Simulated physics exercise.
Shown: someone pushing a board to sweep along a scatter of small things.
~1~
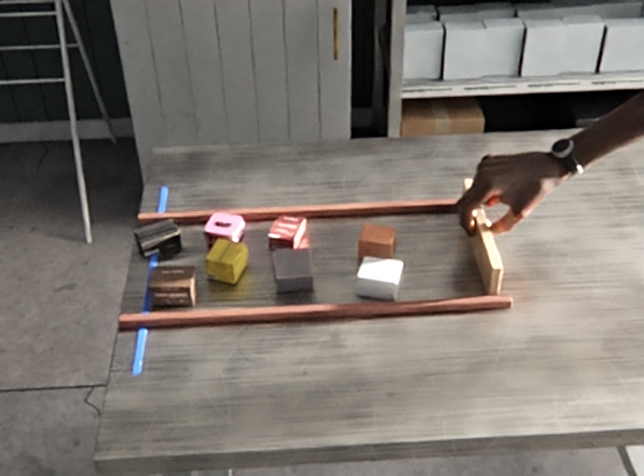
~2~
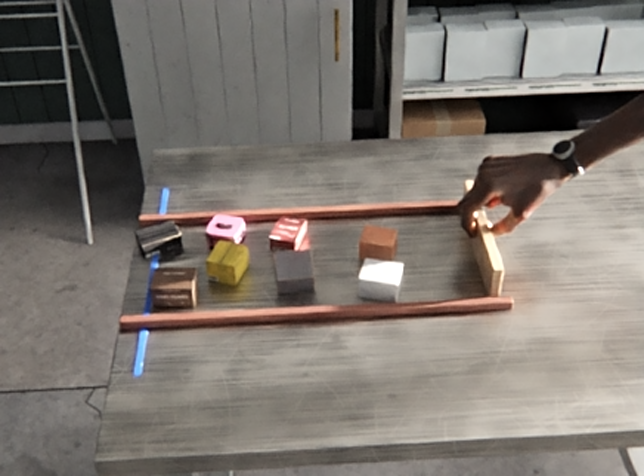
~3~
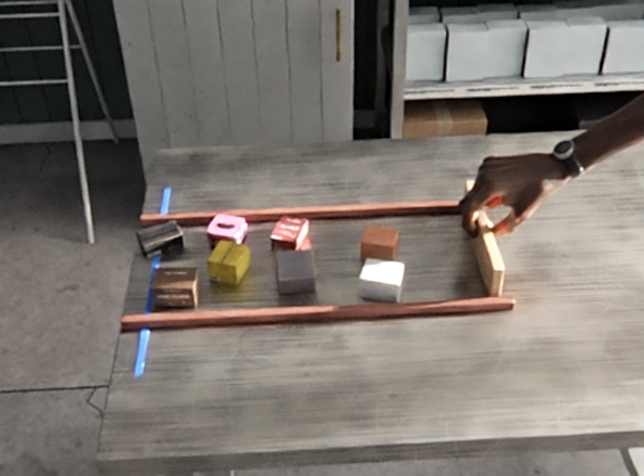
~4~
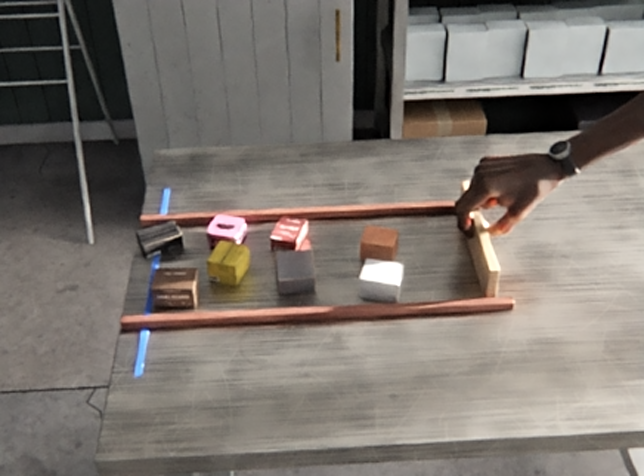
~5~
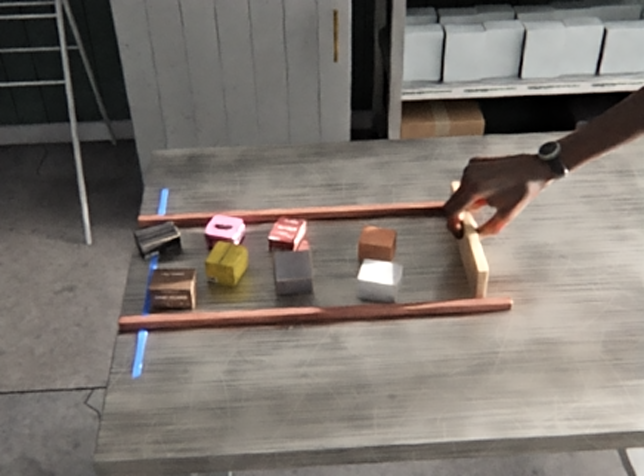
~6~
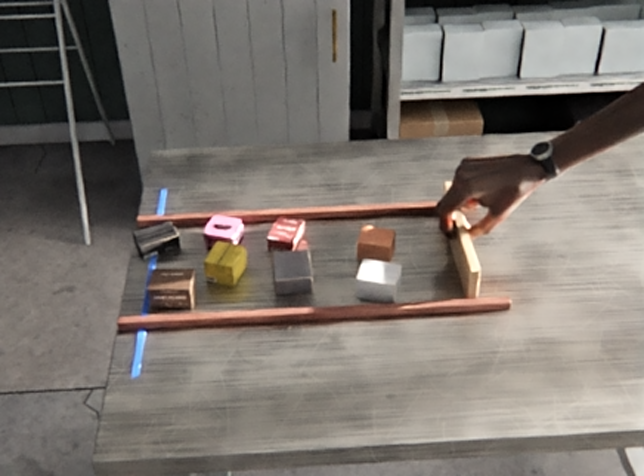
The video shows a hand holding a wooden board upright between two reddish rails on a grey table, then sliding it slightly left toward a scatter of small boxes and blocks, which stay in place near blue tape.
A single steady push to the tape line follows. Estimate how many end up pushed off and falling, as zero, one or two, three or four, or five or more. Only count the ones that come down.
There will be five or more losses over the edge.
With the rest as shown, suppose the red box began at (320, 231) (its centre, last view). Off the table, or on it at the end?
Well, from there it is not lost.
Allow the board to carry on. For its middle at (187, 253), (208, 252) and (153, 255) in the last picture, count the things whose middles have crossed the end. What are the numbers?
That makes 3, 3, 5.
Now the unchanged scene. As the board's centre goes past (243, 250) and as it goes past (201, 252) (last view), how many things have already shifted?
It comes to 8 for the first spot, 8 for the other.
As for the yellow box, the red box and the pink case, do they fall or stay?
Well, the yellow box loses its spot, the red box holds its spot, and the pink case loses its spot.
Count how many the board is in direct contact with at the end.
Contact count: 3.
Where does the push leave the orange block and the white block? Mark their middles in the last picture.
I'd put one at around (133, 261) and the other at around (125, 298).
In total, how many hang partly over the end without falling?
The answer comes to 3.
Early on, none off yet; black box at rest near (157, 240); brown box at rest near (173, 288); pink case at rest near (224, 235).
A while later, none off yet; black box travelled a little near (146, 239); brown box travelled about its own width near (145, 290); pink case travelled about its own width near (189, 234).
Finally, the number that fall off is five or more; lost, grey block, yellow box, pink case, brown box and black box.
